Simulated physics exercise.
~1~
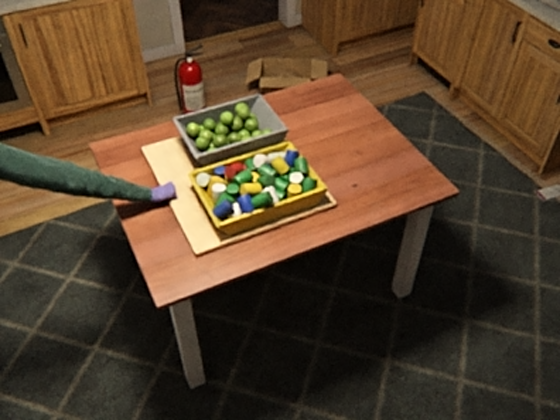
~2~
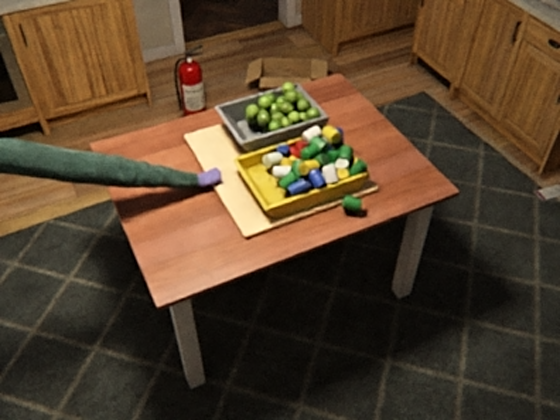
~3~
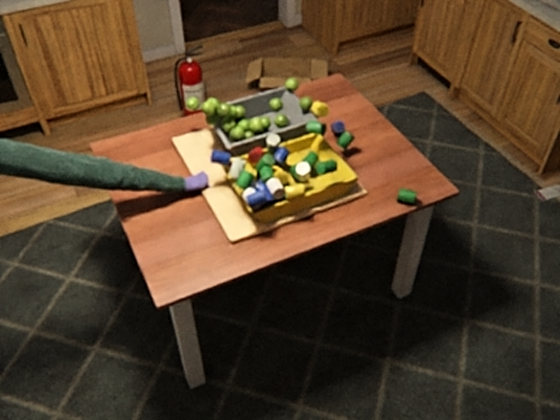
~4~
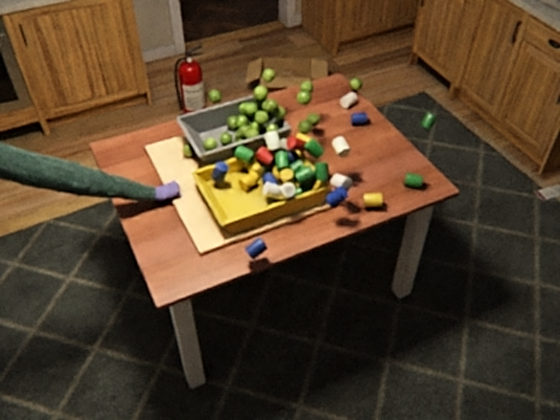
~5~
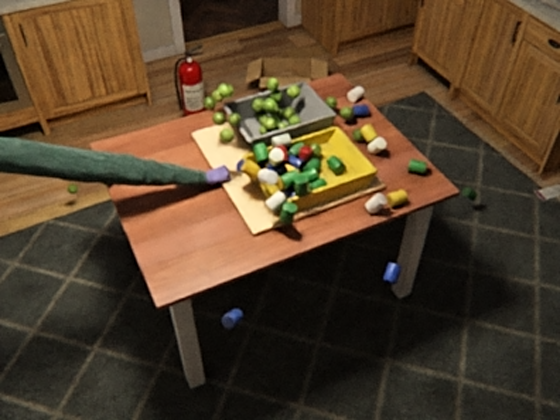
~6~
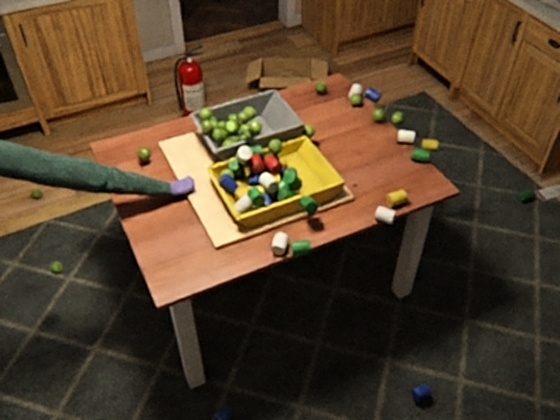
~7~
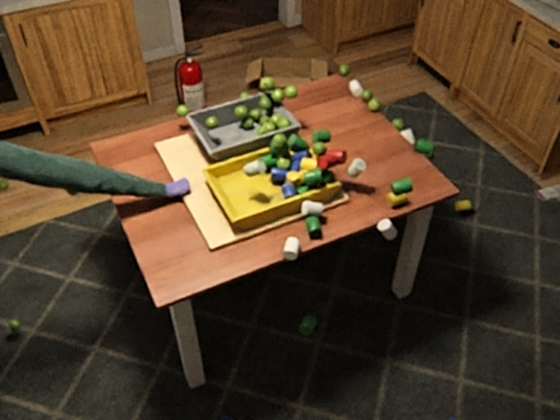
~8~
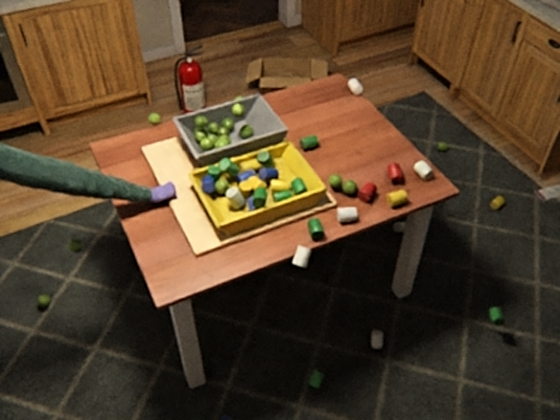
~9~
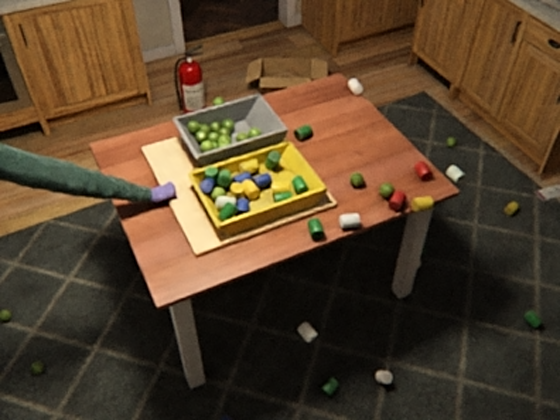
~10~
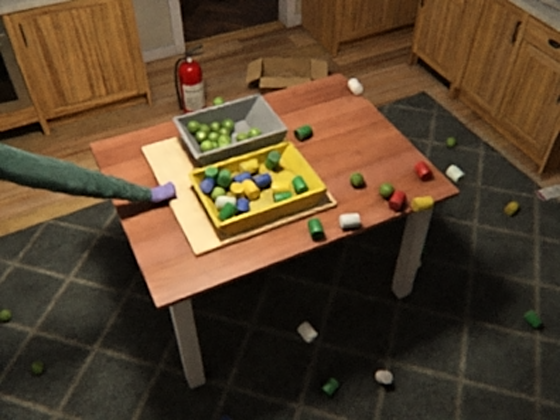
A green-sleeved arm shakes two tubs on a board, scattering apples and jars before stopping.
